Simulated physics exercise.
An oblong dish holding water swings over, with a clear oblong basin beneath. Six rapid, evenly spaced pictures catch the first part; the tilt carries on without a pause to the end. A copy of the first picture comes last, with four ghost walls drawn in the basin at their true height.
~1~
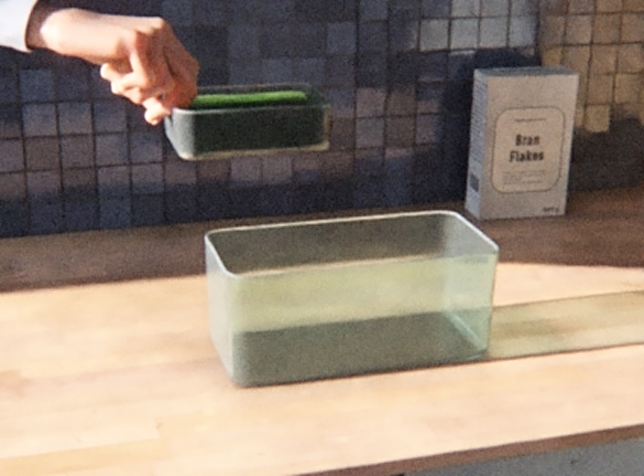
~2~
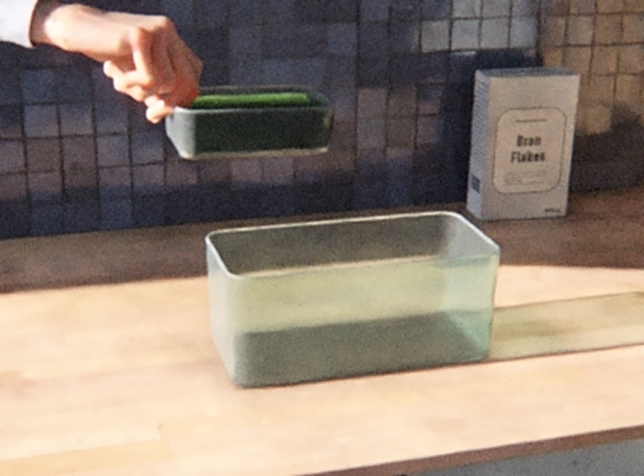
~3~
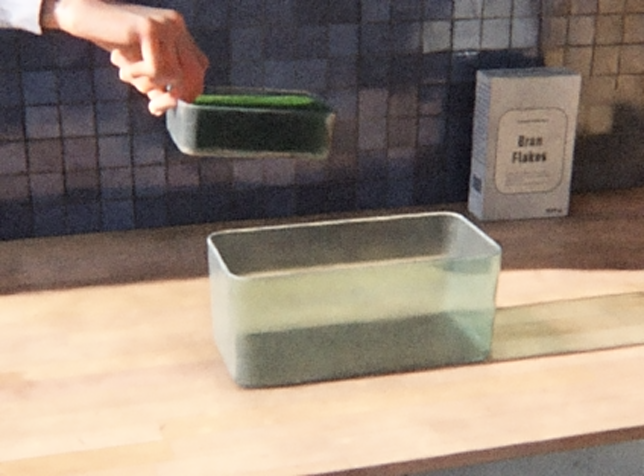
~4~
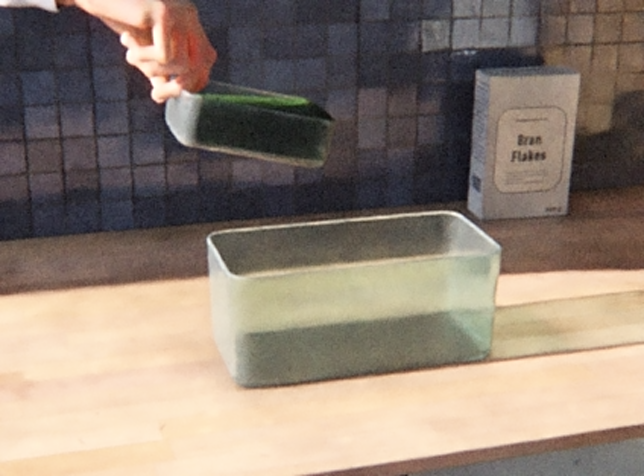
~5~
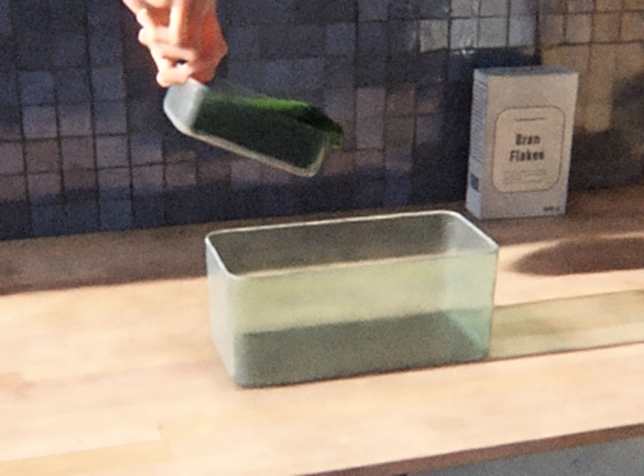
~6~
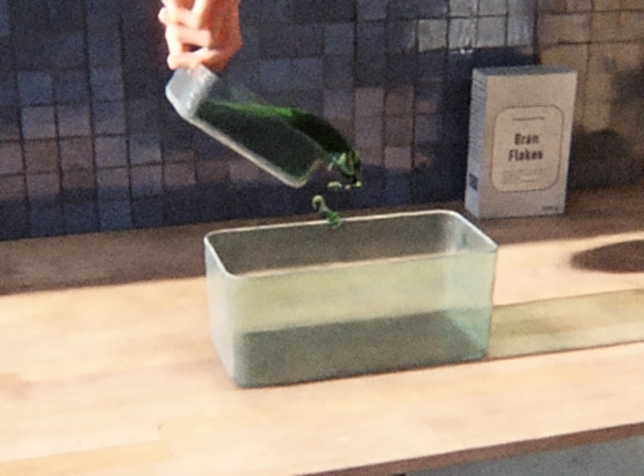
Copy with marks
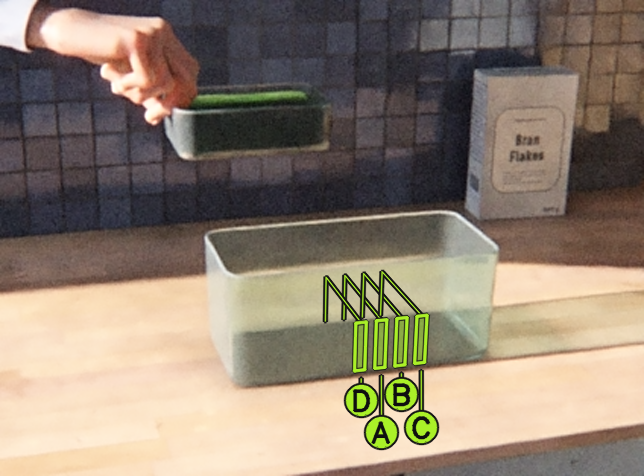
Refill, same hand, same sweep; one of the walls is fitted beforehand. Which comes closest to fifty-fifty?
Take B.
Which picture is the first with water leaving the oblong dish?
Picture 4.
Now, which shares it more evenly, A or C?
Slot A.
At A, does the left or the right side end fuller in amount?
The right one.
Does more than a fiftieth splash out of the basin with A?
Yes, it does.
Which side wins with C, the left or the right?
The left side.
On the marked copy, A at (381, 375); B at (401, 373); C at (421, 370); D at (361, 378).
With A, about 27 % ends left of the wall and 65 % right of it; 8 % is lost outside.
With B, about 47 % ends left of the wall and 45 % right of it; 8 % is lost outside.
With C, about 83 % ends left of the wall and 7 % right of it; 10 % is lost outside.
With D, about 18 % ends left of the wall and 74 % right of it; 8 % is lost outside.
